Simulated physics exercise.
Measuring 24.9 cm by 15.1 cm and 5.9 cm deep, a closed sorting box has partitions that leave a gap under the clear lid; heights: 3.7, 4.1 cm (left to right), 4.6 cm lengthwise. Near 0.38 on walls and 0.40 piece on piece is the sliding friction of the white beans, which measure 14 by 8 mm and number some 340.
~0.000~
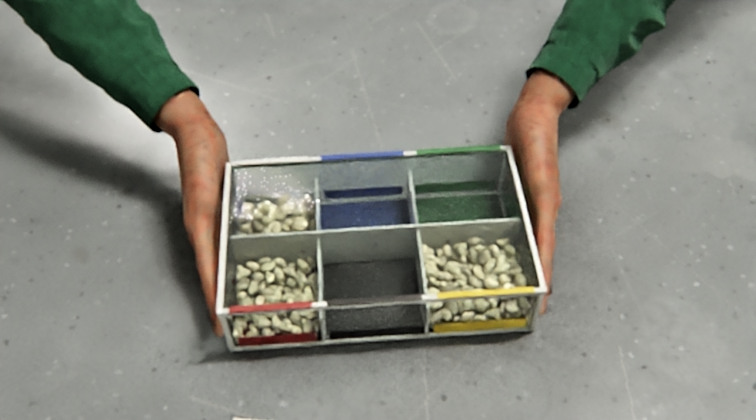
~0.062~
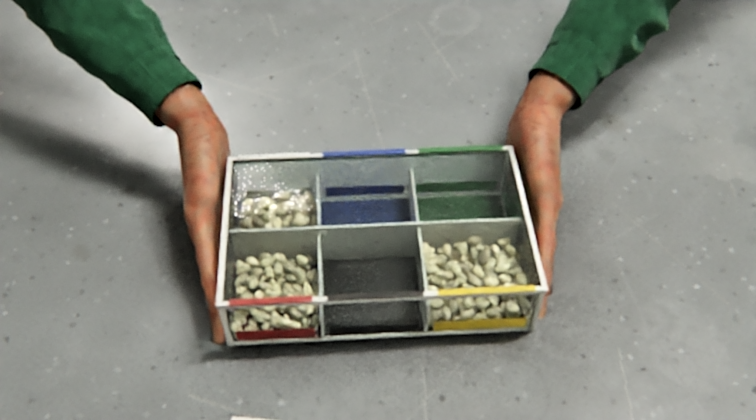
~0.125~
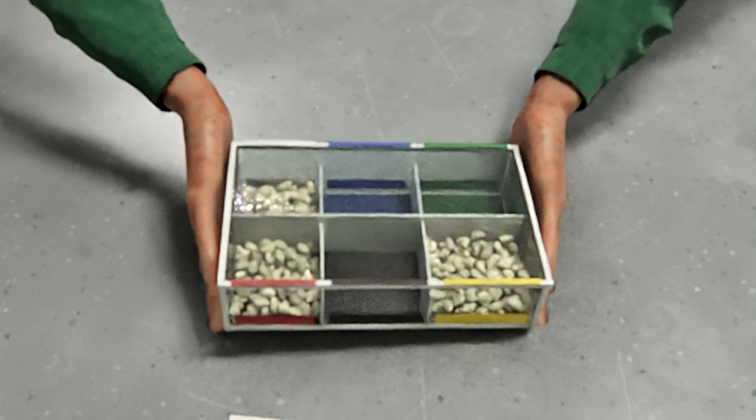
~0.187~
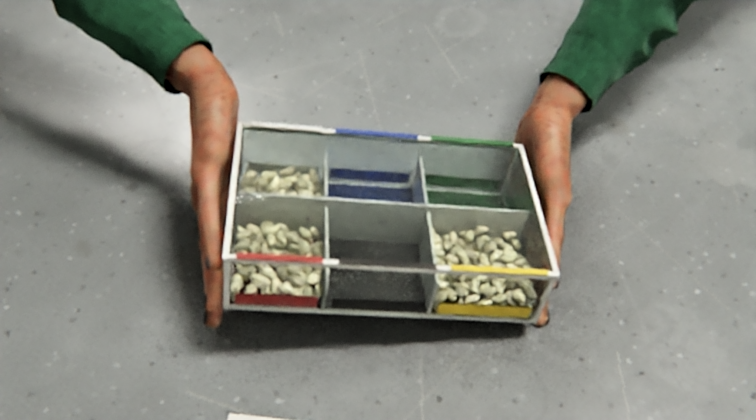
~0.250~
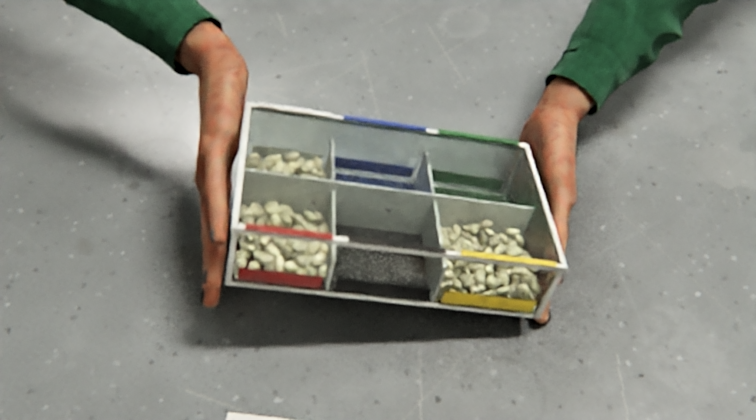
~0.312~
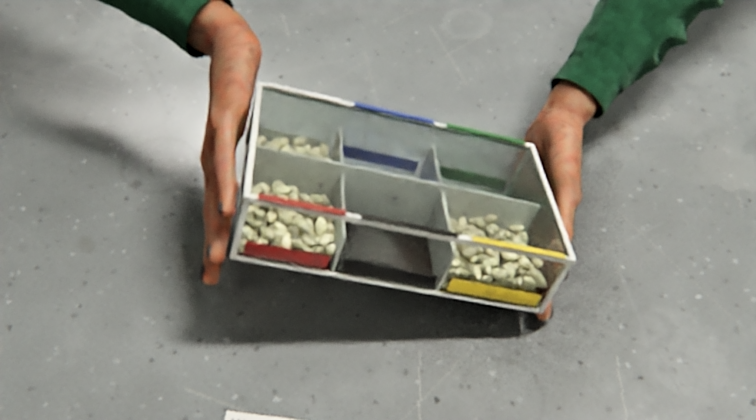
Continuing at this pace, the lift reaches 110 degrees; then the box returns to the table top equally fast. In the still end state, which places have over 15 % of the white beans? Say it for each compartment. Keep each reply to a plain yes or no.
Here goes: Red no; blue no; green yes; yellow yes; white no; black no.
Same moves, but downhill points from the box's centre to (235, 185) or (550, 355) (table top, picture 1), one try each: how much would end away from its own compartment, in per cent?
Estimate: Some 20 % and some 35 % respectively.
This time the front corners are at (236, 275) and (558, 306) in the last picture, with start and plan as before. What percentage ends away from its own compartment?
Roughly 35 per cent.
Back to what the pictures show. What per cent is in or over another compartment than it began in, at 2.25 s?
35 %.
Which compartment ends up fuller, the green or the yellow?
Yellow compartment.
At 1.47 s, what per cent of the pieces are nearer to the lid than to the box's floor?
Around 60 in a hundred, give or take.
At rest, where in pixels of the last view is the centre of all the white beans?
(479, 257).
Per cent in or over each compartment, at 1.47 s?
In per cent: Red 15, blue 5, green 15, yellow 50, white 15, black 5.
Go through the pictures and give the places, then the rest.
In the first picture, box tilt 0 degrees, front corners at (222, 310) and (541, 289); red 30 %, yellow 50 %, white 25 %.
In the second picture, box tilt 1 degrees, front corners at (222, 303) and (542, 288).
In the third picture, box tilt 5 degrees, front corners at (224, 283) and (546, 282), lowest corner right back.
In the fourth picture, box tilt 11 degrees, front corners at (228, 256) and (553, 274), lowest corner right back.
In the fifth picture, box tilt 16 degrees, front corners at (237, 227) and (561, 266), lowest corner right back.
In the sixth picture, box tilt 21 degrees, front corners at (249, 196) and (569, 259), lowest corner right back; red 30 %, yellow 50 %, white 25 %. The box's pace is about 85 degrees a second.
Then, at 1.47 s, tilt 110 degrees; red 15 %, blue 5 %, green 15 %, yellow 50 %, white 15 %, black 5 %.
Then, at 2.25 s, tilt 48 degrees; red 10 %, blue 5 %, green 30 %, yellow 50 %, white 10 %.
Then, at 3.05 s, tilt 0 degrees; red 10 %, blue 5 %, green 30 %, yellow 50 %, white 10 %.
At rest (3.6 s), red 10 %, blue 5 %, green 30 %, yellow 50 %, white 10 %, black 0 %.
